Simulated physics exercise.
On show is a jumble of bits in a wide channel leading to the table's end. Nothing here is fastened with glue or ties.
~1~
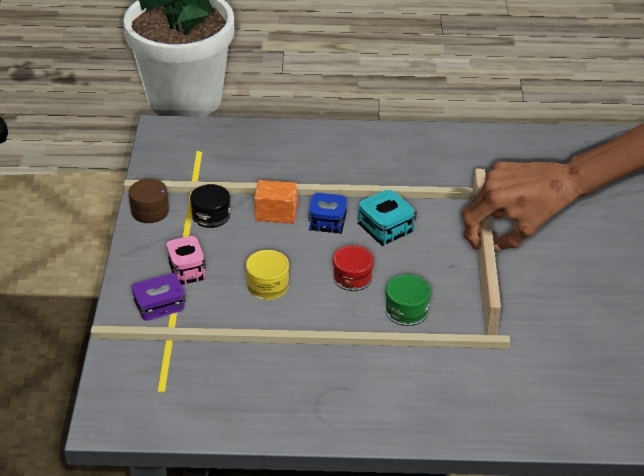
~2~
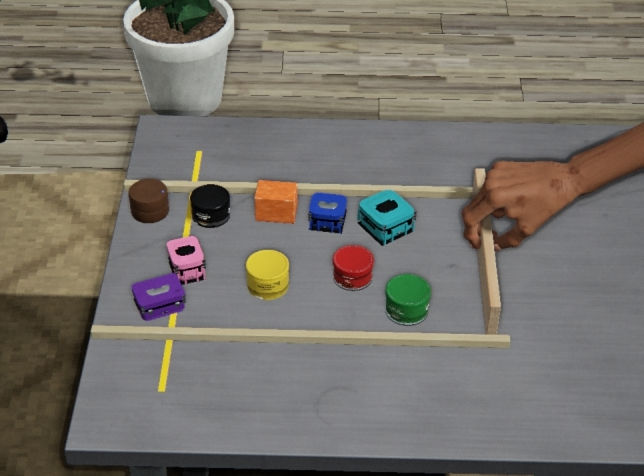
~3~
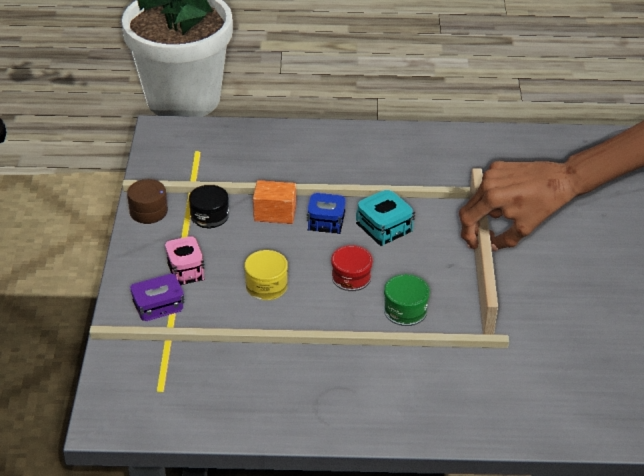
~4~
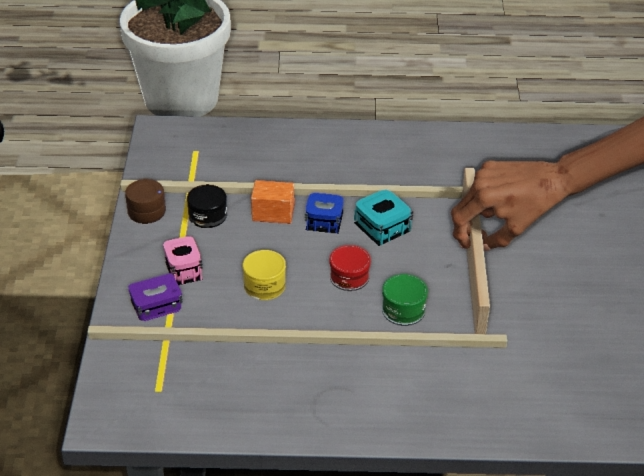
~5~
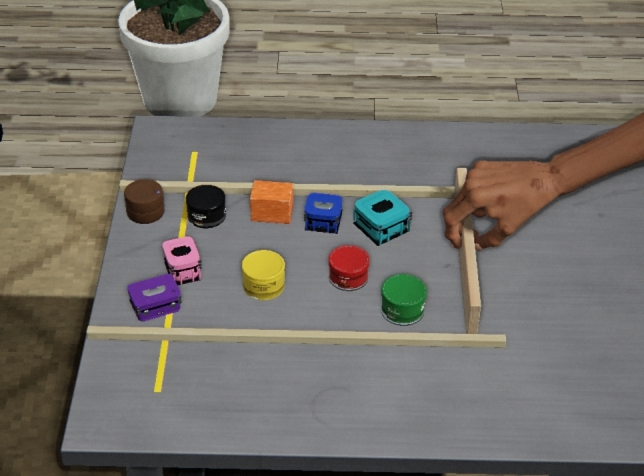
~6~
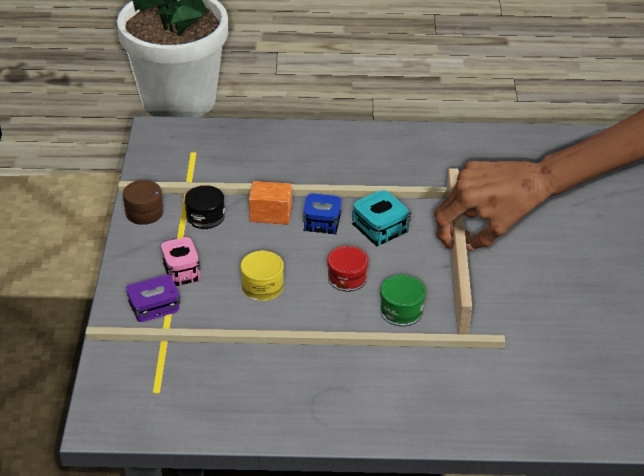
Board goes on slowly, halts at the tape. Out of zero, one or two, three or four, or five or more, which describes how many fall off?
Pieces going over the end will number three or four.
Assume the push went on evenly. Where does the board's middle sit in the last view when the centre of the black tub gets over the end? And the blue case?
The middle is at (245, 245) when it's the black tub, and at (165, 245) when it's the blue case.
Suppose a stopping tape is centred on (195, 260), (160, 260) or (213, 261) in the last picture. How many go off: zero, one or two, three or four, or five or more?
In order: 3 or 4, 3 or 4, either one or two.
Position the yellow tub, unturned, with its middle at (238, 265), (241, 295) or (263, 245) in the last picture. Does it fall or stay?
One after another, it keeps its place; keeps its place; keeps its place.
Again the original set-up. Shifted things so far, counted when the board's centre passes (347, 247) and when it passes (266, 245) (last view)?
Up to then 5, and up to the other point 9.
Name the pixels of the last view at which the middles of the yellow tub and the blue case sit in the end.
Listed in order, first is (117, 274) and the other is (126, 206).
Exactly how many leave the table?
3, precisely.
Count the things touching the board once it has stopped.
At rest, 3 are in contact.
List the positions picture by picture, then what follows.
Brown lid (149, 201); purple case (159, 298); pink case (186, 260); board (485, 250); tape (182, 259), in the first frame.
Purple case (159, 298); board (485, 249), in the second frame.
Pink case (185, 261); red tin (352, 268), in the third frame.
Brown lid (146, 201); turquoise case (383, 217), in the fourth frame.
Purple case (155, 299); black tub (206, 206), in the fifth frame.
Brown lid (143, 202); purple case (154, 300); pink case (181, 262); board (458, 249); tape (177, 260), in the sixth frame.
A little later, none off yet; brown lid at rest near (143, 202); purple case at rest near (154, 300); pink case at rest near (181, 262).
Next, none off yet; brown lid shifted a little near (128, 202); purple case at rest near (154, 300); pink case at rest near (181, 262).
Later still, one off so far; brown lid fallen; purple case shifted a little near (135, 304); pink case shifted about its own width near (151, 252).
When it is over, the number that fall off is three or four; down, orange block, black tub and brown lid.
